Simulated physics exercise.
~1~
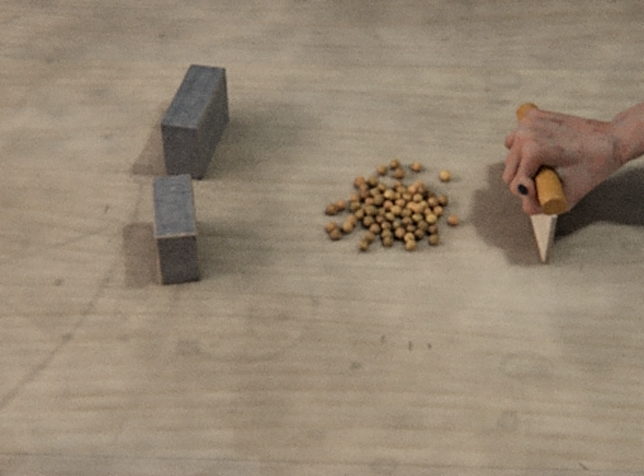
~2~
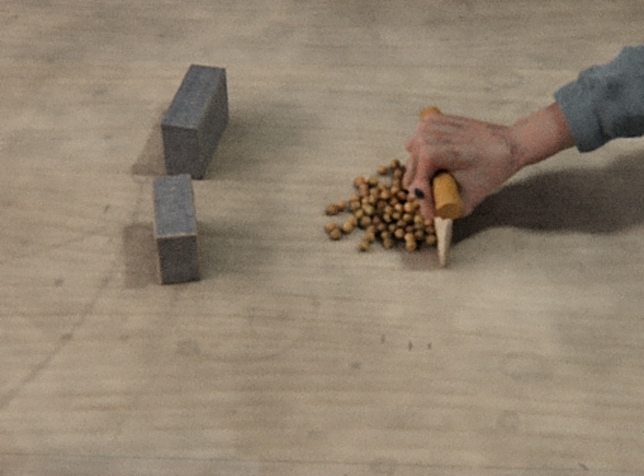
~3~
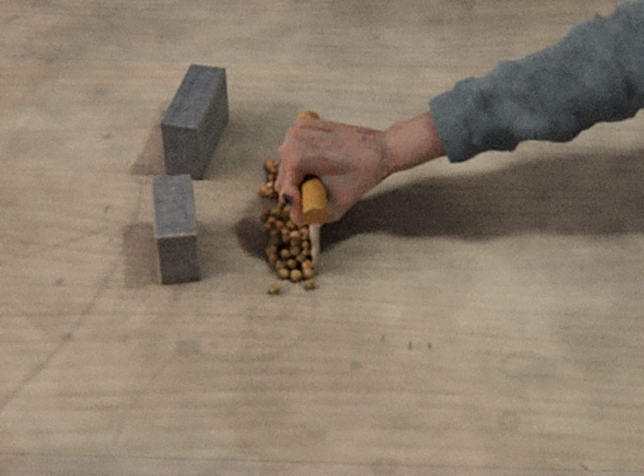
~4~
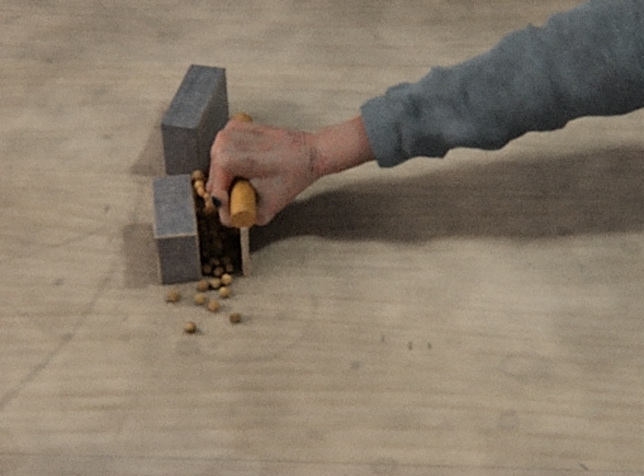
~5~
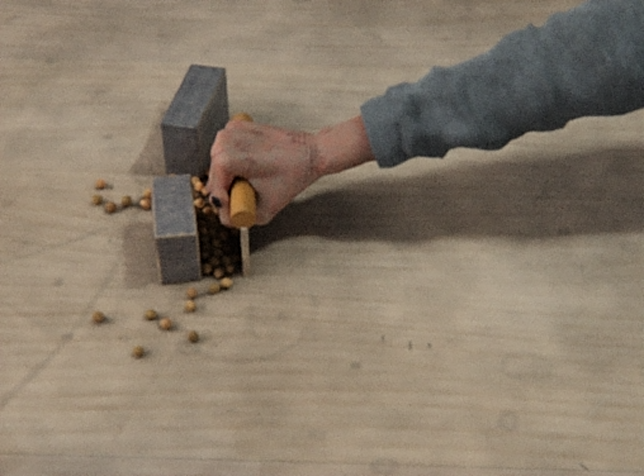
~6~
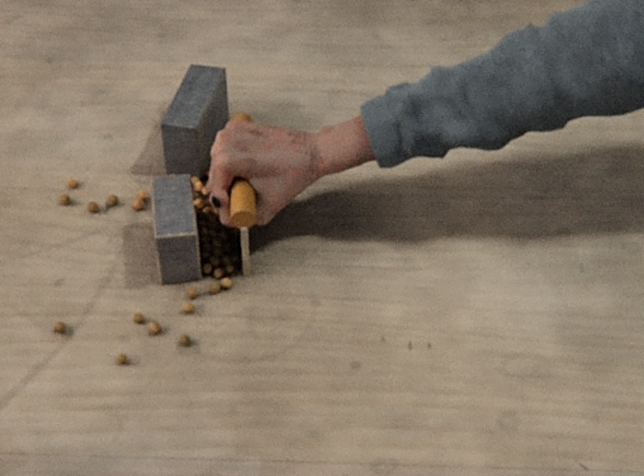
A hand with a scraper pushes beads left against two grey blocks; some roll past.
